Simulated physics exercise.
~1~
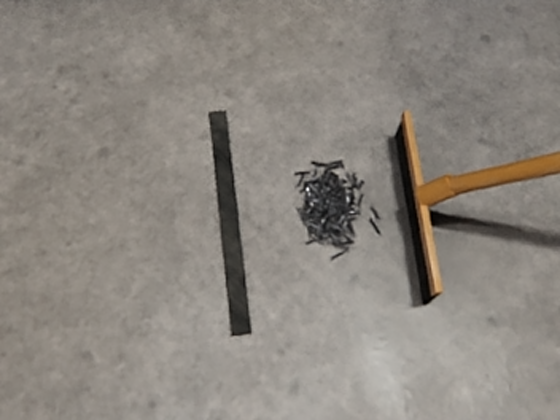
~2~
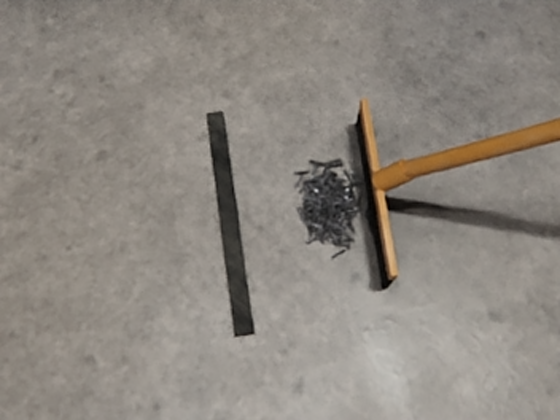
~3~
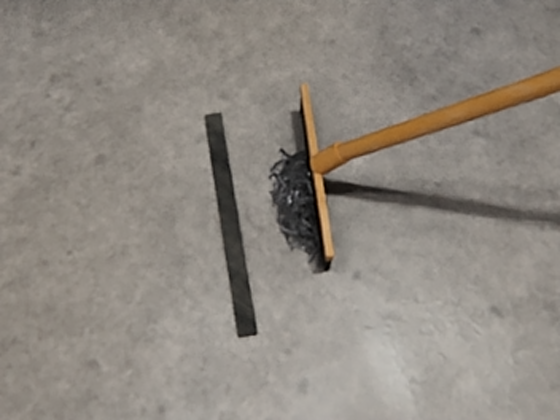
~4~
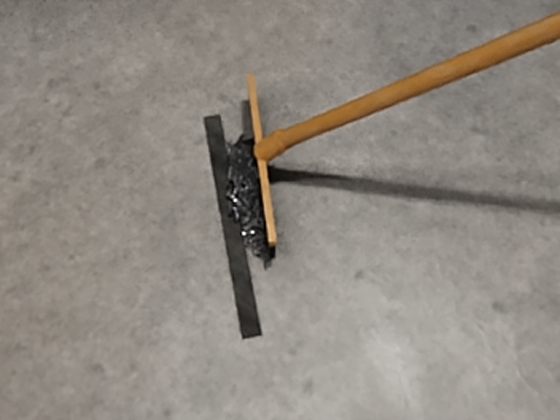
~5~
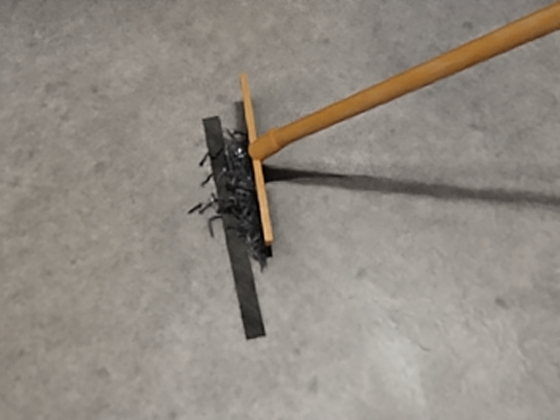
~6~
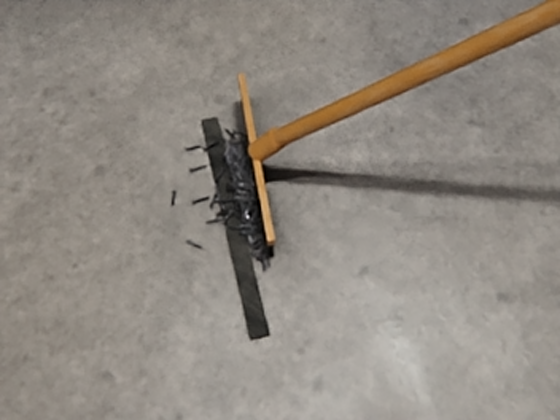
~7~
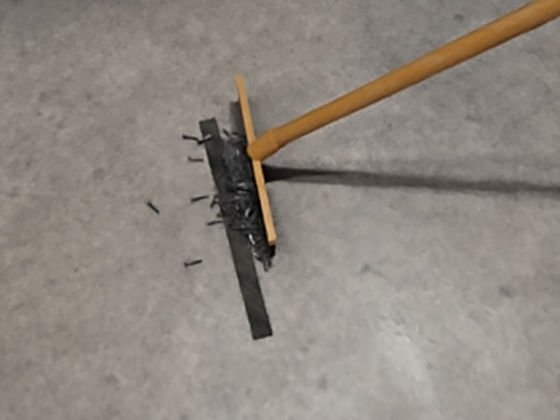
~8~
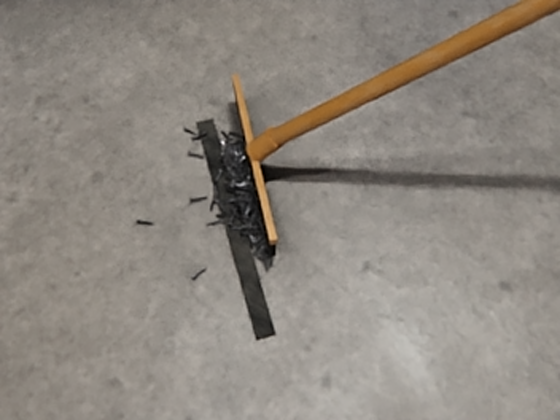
A mottled grey concrete floor is seen from above at an angle, the view drifting very slightly. A dark, narrow strip lies left of centre, a loose heap of small dark screws sits to its right, and an orange squeegee with a long handle stands farther right. The squeegee slides left, meets the heap and pushes it toward the strip, packing it along the blade. It stops just short of the strip as screws spill onto and over it. A few scatter beyond to the left, while most stay bunched between blade and strip.
